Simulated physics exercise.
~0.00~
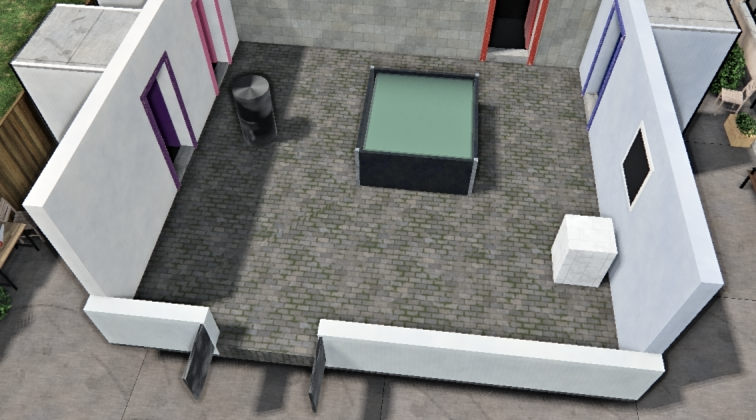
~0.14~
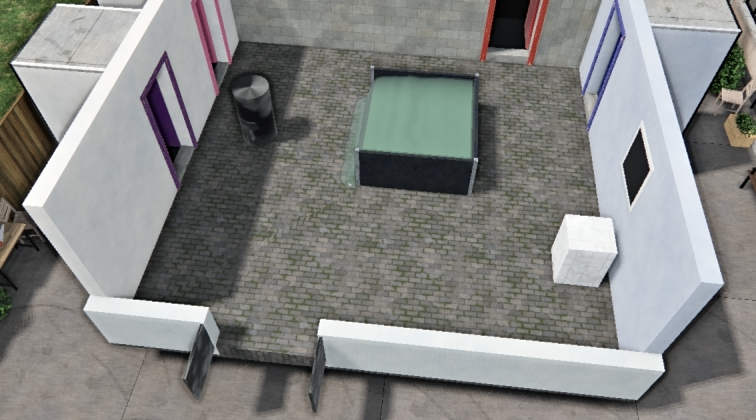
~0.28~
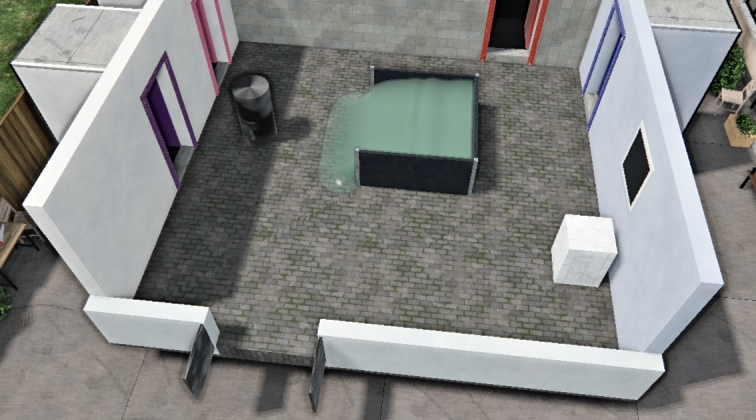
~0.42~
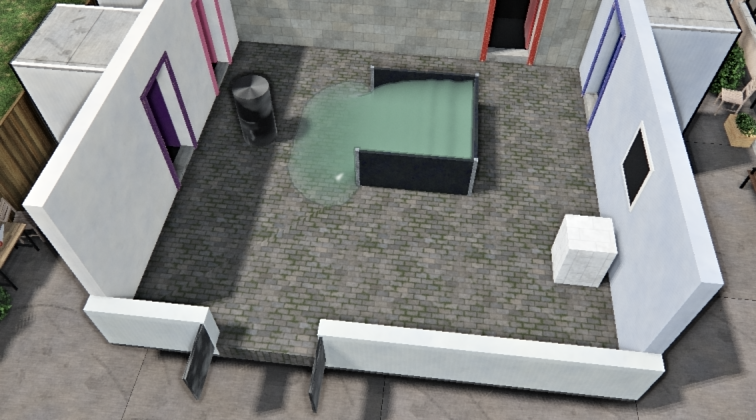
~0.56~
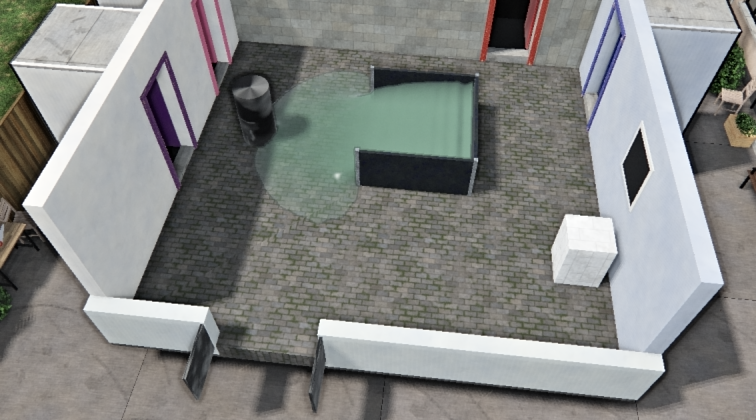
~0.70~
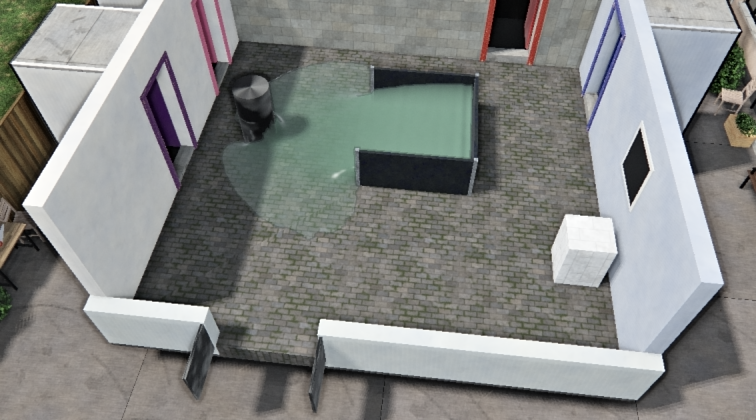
Green water pours from the tank's open left side and spreads around the dark barrel.
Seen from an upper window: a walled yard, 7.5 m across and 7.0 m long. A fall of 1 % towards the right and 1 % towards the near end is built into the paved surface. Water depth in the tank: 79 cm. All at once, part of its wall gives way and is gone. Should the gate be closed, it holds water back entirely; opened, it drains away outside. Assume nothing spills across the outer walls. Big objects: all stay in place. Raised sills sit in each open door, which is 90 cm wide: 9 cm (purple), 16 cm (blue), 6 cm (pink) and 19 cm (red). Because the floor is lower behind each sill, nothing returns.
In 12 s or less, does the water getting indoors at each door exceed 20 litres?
One by one: Purple door: Limit crossed; blue door: Limit not crossed; pink door: Limit crossed; red door: Limit not crossed.
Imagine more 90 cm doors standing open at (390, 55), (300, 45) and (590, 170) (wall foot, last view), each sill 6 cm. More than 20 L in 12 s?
Check each in turn: The first fails, the second succeeds, the third fails.
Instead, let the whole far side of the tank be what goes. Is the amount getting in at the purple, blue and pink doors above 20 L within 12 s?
Note: Purple short of the mark, blue beyond the mark, pink beyond the mark.
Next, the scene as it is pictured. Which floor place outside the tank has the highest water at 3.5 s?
About (152, 312).
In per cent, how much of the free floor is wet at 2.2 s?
40 %.
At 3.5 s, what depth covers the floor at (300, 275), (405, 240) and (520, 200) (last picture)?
Listed order: 2 / 0 / 0 cm.
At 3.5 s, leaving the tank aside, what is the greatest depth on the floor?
Around 32 centimetres deep.
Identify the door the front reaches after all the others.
Answer: The blue door.
After 1.4 s water covers 35 % of the floor and is deepest (48 cm) near (285, 137); purple door 15 cm at the sill, 43 L in, blue door not reached, pink door 20 cm at the sill, 27 L in, red door not reached.
After 2.2 s water covers 40 % of the floor and is deepest (46 cm) near (239, 43); purple door 24 cm at the sill, 134 L in, blue door not reached, pink door 27 cm at the sill, 166 L in, red door not reached.
After 3.5 s water covers 45 % of the floor and is deepest (32 cm) near (152, 312); purple door 16 cm at the sill, 201 L in, blue door not reached, pink door 21 cm at the sill, 319 L in, red door not reached.
After 7.0 s water covers 85 % of the floor and is deepest (12 cm) near (194, 328); purple door 5 cm at the sill, 220 L in, blue door 10 cm at the sill, 0 L in, pink door 6 cm at the sill, 403 L in, red door 2 cm at the sill, 0 L in.
After 12.0 s water covers 90 % of the floor and is deepest (15 cm) near (616, 375); purple door 1 cm at the sill, 220 L in, blue door 7 cm at the sill, 0 L in, pink door 1 cm at the sill, 403 L in, red door 3 cm at the sill, 0 L in.
